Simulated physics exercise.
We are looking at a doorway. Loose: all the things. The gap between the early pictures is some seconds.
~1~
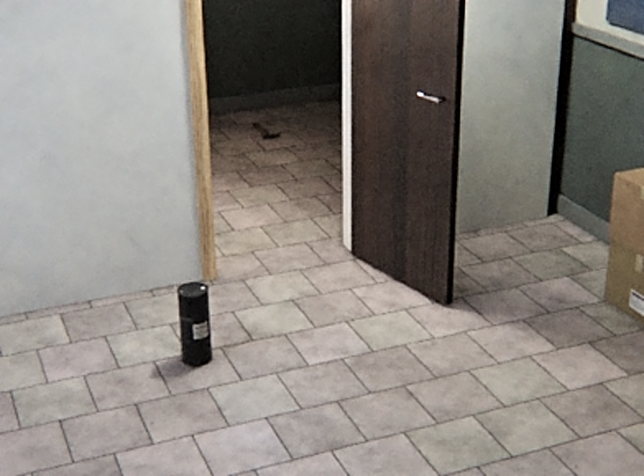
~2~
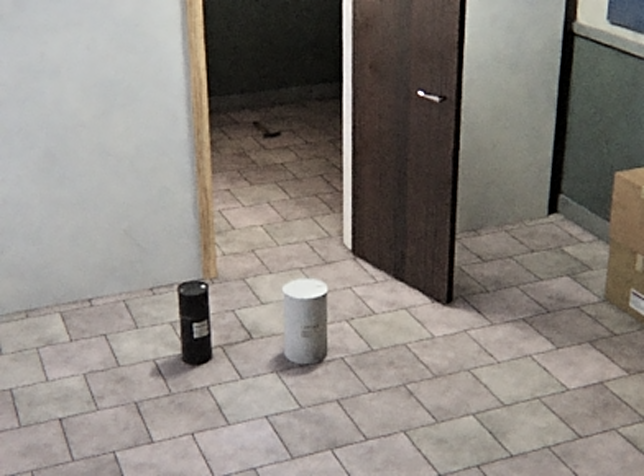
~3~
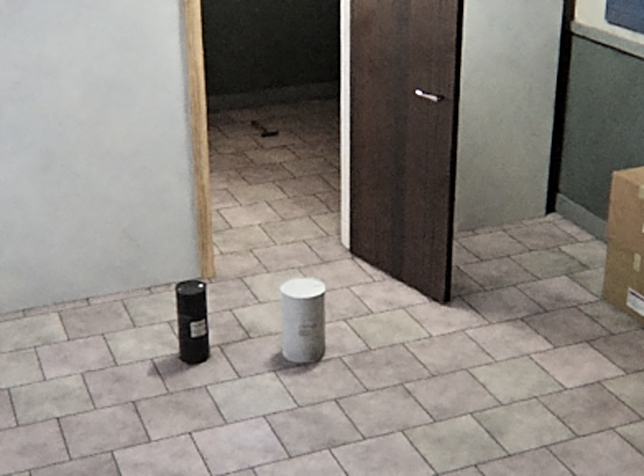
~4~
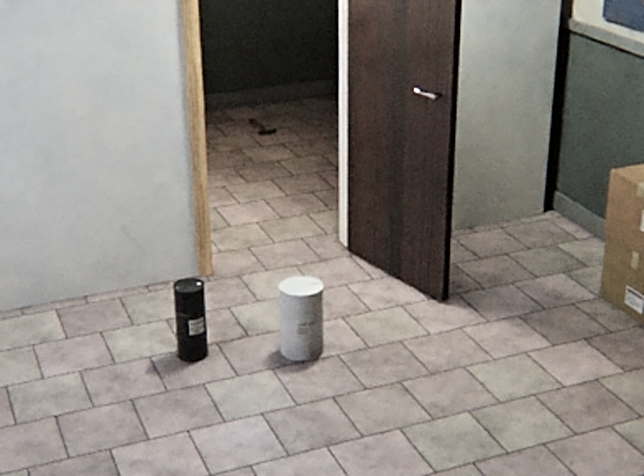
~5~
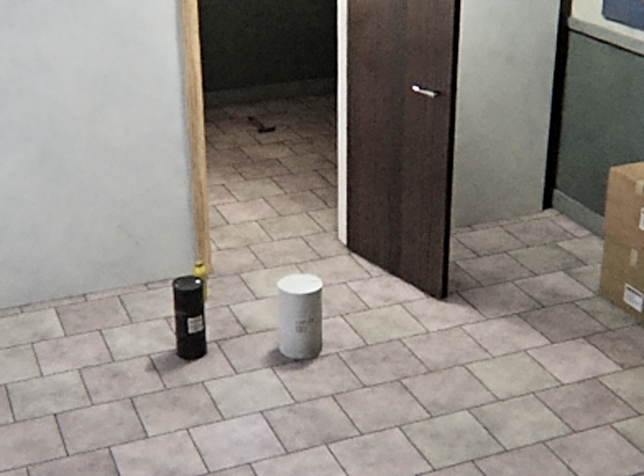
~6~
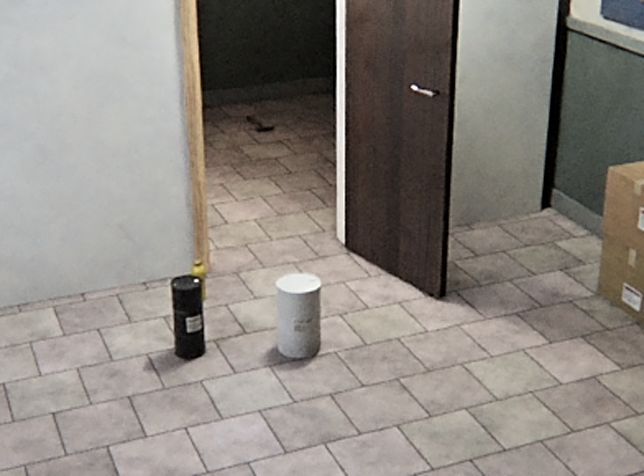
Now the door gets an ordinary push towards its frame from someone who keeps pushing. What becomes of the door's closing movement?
The door will fit snugly into its frame.
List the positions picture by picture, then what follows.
In the first frame, door wide open and still; black canister (195, 325).
In the second frame, door wide open and still; black canister (195, 323); white canister (306, 321).
In the third frame, door wide open and still; black canister (193, 322); white canister (304, 320).
In the fourth frame, door wide open and still; black canister (191, 320); white canister (302, 318).
In the fifth frame, door wide open and still; black canister (190, 318); white canister (301, 316).
In the sixth frame, door wide open and still; black canister (188, 317).
Then, 0.90 s past the last view, door 82° open.
Then, 1.70 s past the last view, door 51° open.
Then, 2.50 s past the last view, door 19° open.
Finally, door 0° open; all 3 still in place. Final places as the last picture's camera would see them, yellow bottle near (198, 280).
